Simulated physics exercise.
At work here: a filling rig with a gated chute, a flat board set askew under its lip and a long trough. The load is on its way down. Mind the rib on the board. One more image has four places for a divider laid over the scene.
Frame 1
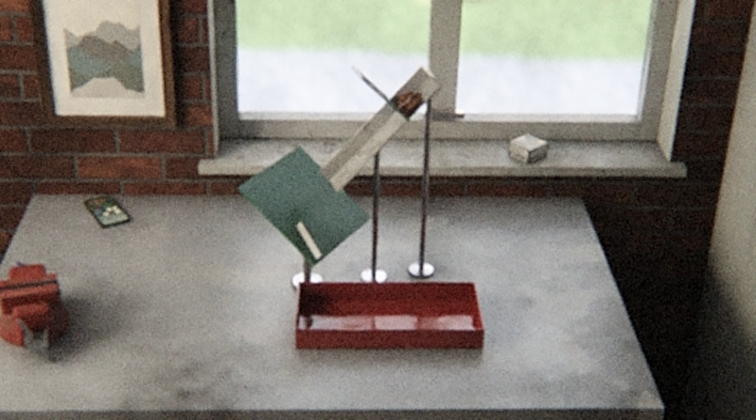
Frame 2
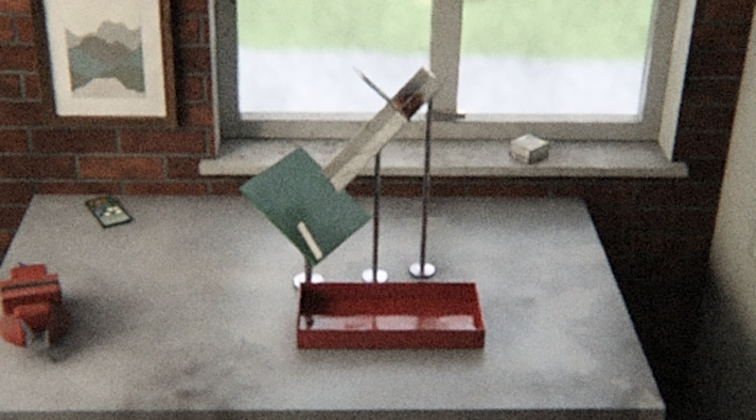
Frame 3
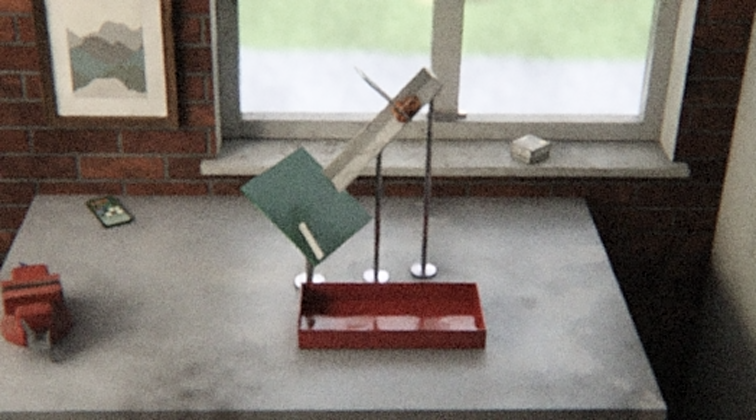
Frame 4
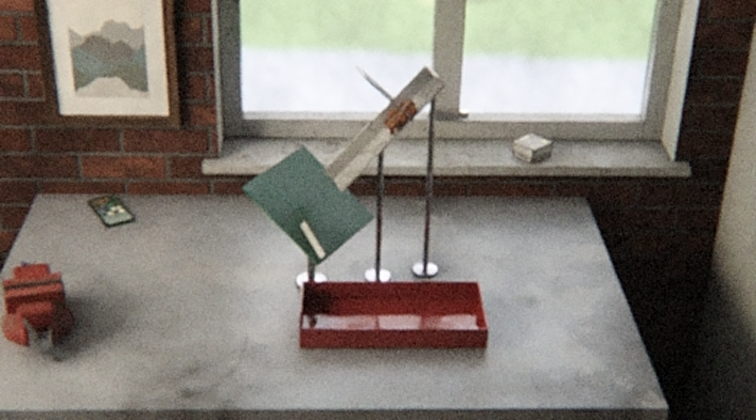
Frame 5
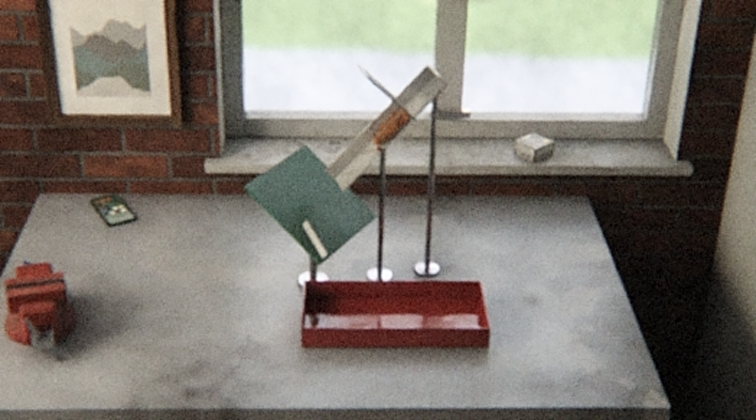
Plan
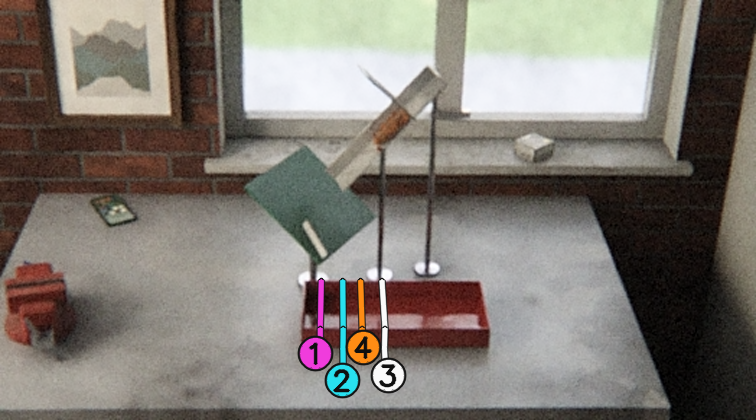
At first, a clump of small brown bits sits near the top of a pale chute sloping down to the left, above a tilted green board with a pale rib and a red trough. The bits then slide a short way down the chute, stretching out slightly, while the board stays still and the trough remains empty.
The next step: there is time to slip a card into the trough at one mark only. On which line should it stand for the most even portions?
It is 4.
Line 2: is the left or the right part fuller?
The right side.
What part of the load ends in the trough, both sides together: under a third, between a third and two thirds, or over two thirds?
Over two thirds.
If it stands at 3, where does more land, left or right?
More lands on the left.
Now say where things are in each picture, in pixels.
In the first frame, load behind the gate at (406, 105), bits of cat kibble; lip of the chute at (334, 187), sloping fairly steeply.
In the second frame, middle of the board at (308, 203), tilted fairly steeply; middle of its low edge at (345, 241); of its high edge at (271, 166).
In the third frame, front corners of the trough at (299, 329) and (486, 329), empty; front of the load at (399, 120).
In the fourth frame, middle of the load at (400, 118); its front at (391, 133), about a quarter of the way to the lip; rib from (305, 221) to (325, 255).
In the fifth frame, middle of the load at (392, 127); its front at (379, 149), about half of the way to the lip.
On the marked copy, line 1 crosses the front rim at (320, 328); line 2 crosses the front rim at (343, 328); line 3 crosses the front rim at (384, 328); line 4 crosses the front rim at (362, 328).
If 1 is chosen, of what is caught, none on the left of the divider, all on the right.
If 2 is chosen, of what is caught, none on the left of the divider, all on the right.
If 3 is chosen, of what is caught, nearly all on the left of the divider, a stray few on the right.
If 4 is chosen, of what is caught, about half on the left of the divider, about half on the right.
